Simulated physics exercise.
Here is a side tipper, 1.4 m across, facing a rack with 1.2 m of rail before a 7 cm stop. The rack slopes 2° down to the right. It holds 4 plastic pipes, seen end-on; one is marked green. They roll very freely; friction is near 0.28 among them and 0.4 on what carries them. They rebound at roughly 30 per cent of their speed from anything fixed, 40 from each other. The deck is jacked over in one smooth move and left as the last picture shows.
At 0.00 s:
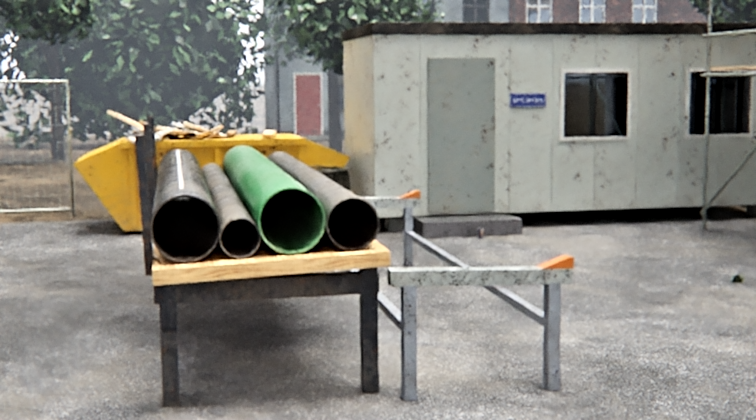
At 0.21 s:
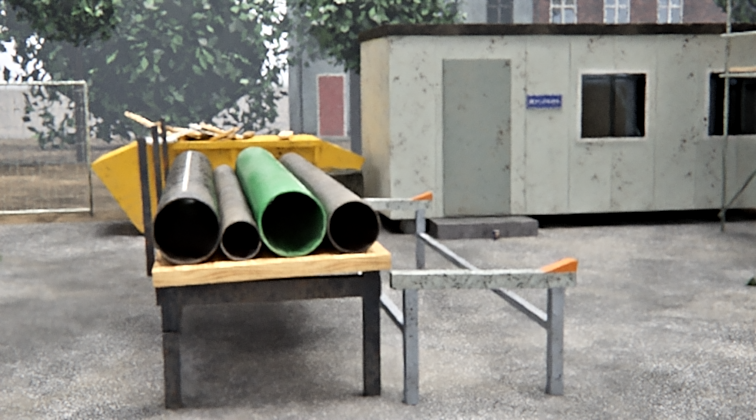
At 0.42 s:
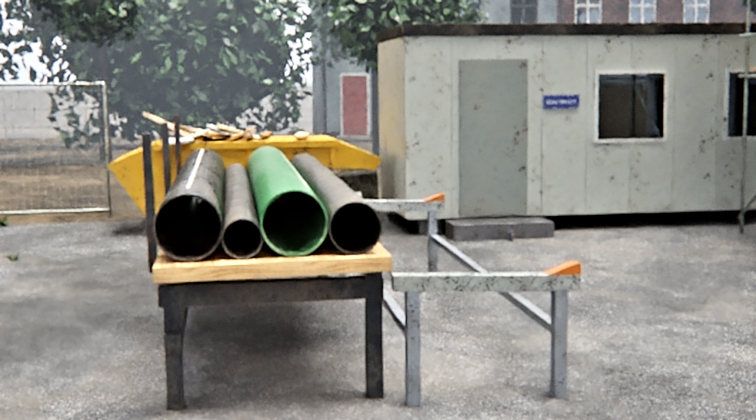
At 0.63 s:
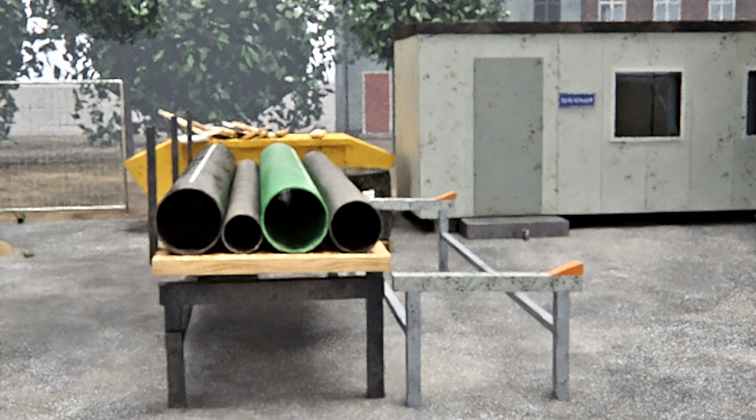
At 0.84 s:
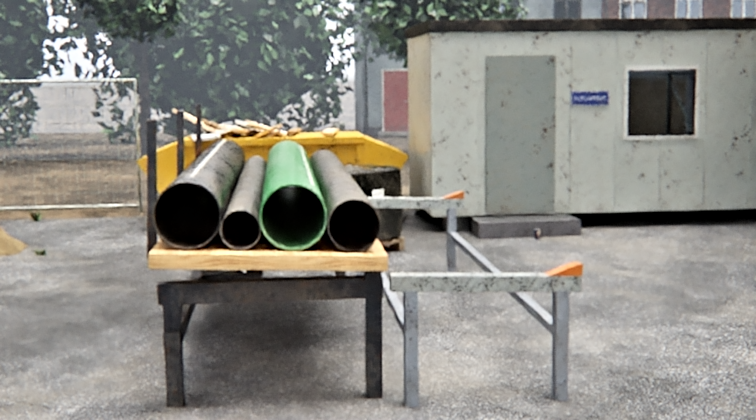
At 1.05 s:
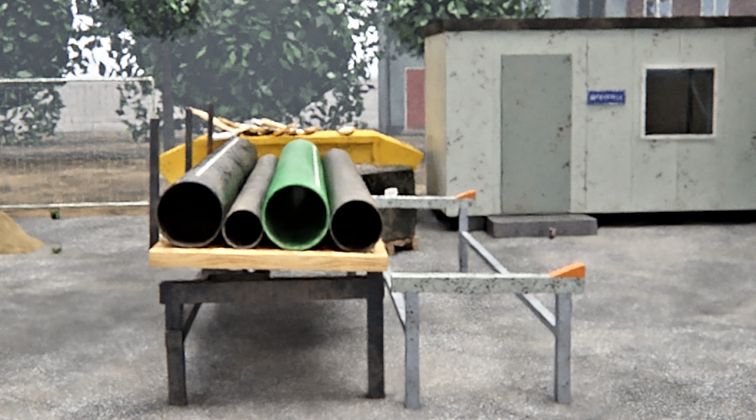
A wooden-edged deck carrying one green and three dark pipes tilts slightly from leaning left to leaning right, toward an empty metal rack; the pipes keep their places on it as the viewpoint shifts, moving the background cabin rightward.
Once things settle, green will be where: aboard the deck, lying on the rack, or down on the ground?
Green finishes lying on the rack.
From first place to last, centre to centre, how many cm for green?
Moved: Green 150.
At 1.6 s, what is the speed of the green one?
Near 0.2 m/s.
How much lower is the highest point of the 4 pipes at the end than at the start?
Roughly 15 cm.
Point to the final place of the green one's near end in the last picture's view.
Around (547, 244).
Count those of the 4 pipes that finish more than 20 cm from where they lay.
The count is 4.
Then, 1.6 s in, green is on the deck, 50 cm from the hinge, rolling right; 0 lost over the end.
Then, 2.1 s in, green is on the deck, 40 cm from the hinge, rolling right; 0 lost over the end.
Then, 2.7 s in, green is on the deck, 20 cm from the hinge, rolling right; 0 lost over the end.
Then, 3.4 s in, green is on the rack, 115 cm from the rack's far end, rolling right; 0 lost over the end.
In the end (7.5 s), green is on the rack, 25 cm from the rack's far end; 1 lost over the end.
